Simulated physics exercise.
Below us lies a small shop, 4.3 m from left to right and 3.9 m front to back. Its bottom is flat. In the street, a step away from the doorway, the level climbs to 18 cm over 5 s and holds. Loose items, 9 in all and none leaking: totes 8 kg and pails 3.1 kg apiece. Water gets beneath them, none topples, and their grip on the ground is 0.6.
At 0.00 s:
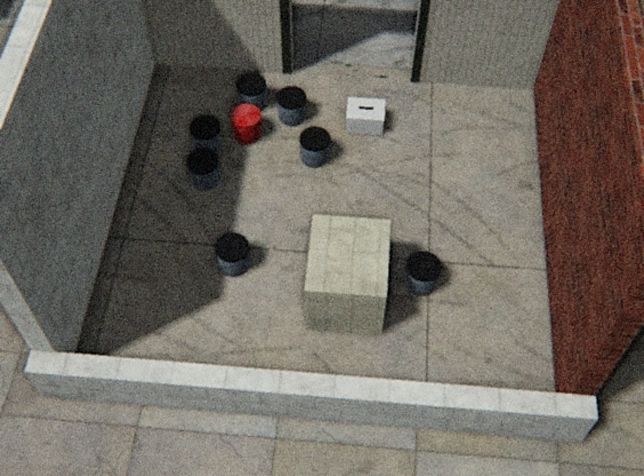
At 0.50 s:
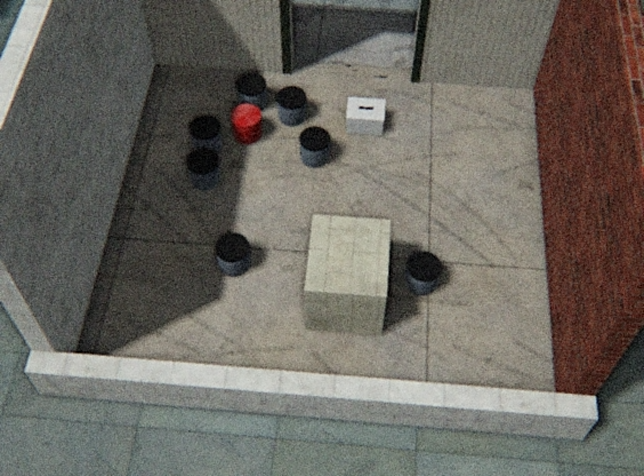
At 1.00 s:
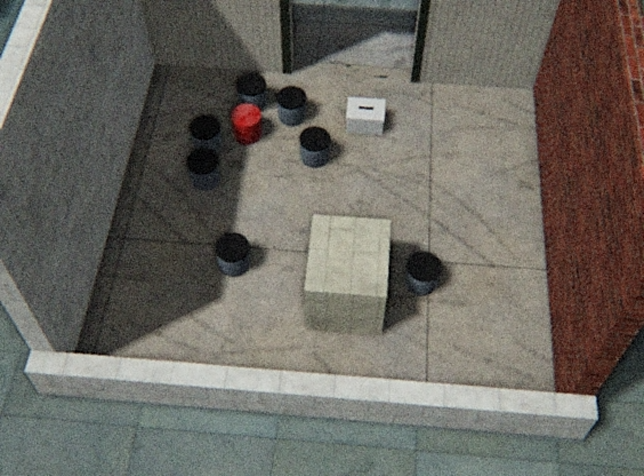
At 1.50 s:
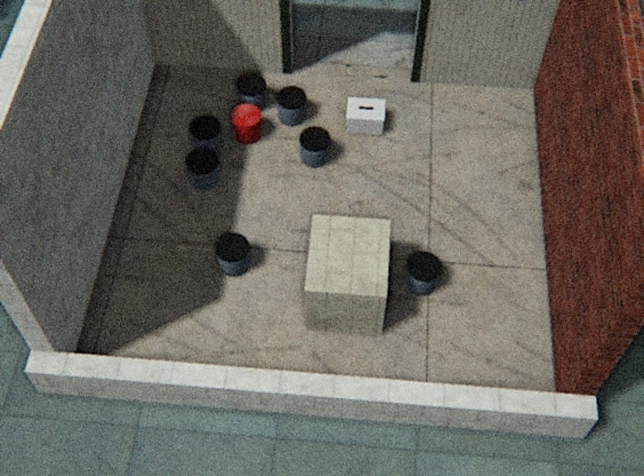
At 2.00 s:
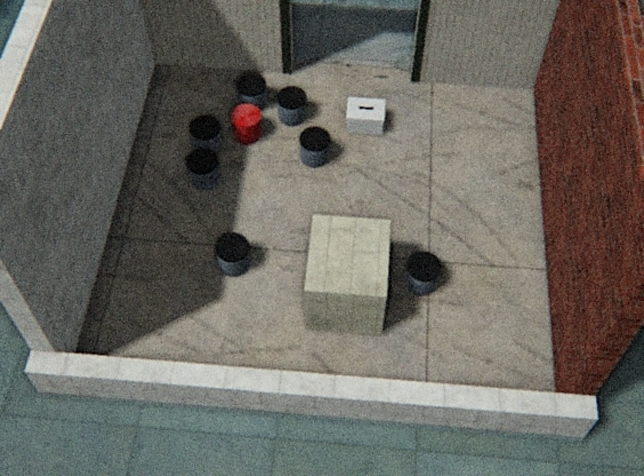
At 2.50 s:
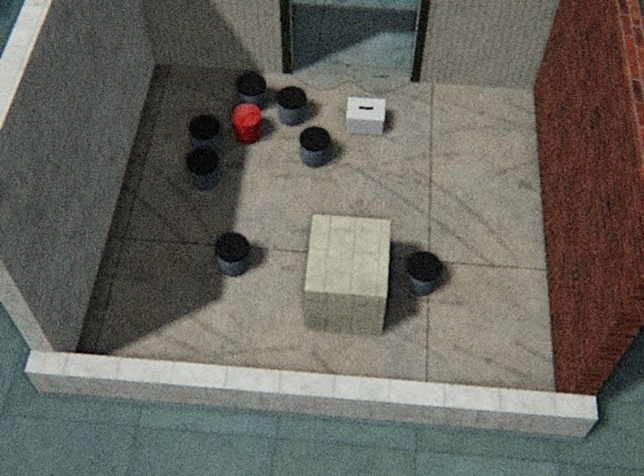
A small shop with a flat floor is seen from above, with grey walls, a red brick wall on the right, a low pale front wall and a doorway at the back. Dark pails cluster around a single red one at the upper left, with a white box nearby and a pale block nearer the front. The paving outside turns from tan to blue-green, while the objects and camera stay still.
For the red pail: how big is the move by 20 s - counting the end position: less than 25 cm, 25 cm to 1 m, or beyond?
The red pail moves a short way.
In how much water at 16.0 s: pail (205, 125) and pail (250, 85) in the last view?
Roughly 9 and 10 cm.
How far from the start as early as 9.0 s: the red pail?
About 20 cm.
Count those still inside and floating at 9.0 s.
At that moment 4.
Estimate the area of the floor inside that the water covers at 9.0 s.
Some 16 m2.
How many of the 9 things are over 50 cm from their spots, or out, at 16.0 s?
I count 8.
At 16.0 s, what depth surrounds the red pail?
Roughly 7 cm.
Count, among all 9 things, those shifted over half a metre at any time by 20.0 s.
That makes 9.
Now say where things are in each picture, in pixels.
The first frame shows the red pail at (246, 115) rests on the ground; 0.0 m2 under water; 0 of 9 have shifted.
The second frame shows the red pail at (246, 115), on the bottom; water covers 0.0 m2; 0 of 9 have shifted.
The third frame shows the red pail at (246, 115) rests on the ground; 0.0 m2 under water; 0 of 9 have shifted.
The fourth frame shows the red pail at (246, 115) rests on the ground; 0.0 m2 under water; 0 of 9 have shifted.
The fifth frame shows the red pail at (246, 115) rests on the ground; water covers 0.0 m2; 0 of 9 have shifted.
The sixth frame shows the red pail at (246, 115) rests on the ground; water covers 0.2 m2; 0 of 9 have shifted.
After 4.0 s the red pail is near (246, 115), 0.0 m from its start, aground; 0 afloat.
After 9.0 s the red pail is near (231, 120), 0.2 m from its start, aground; 4 afloat.
After 16.0 s the red pail is near (213, 166), 0.8 m from its start, afloat; 9 afloat.
After 20.0 s the red pail is near (277, 128), 0.4 m from its start, afloat; 9 afloat.
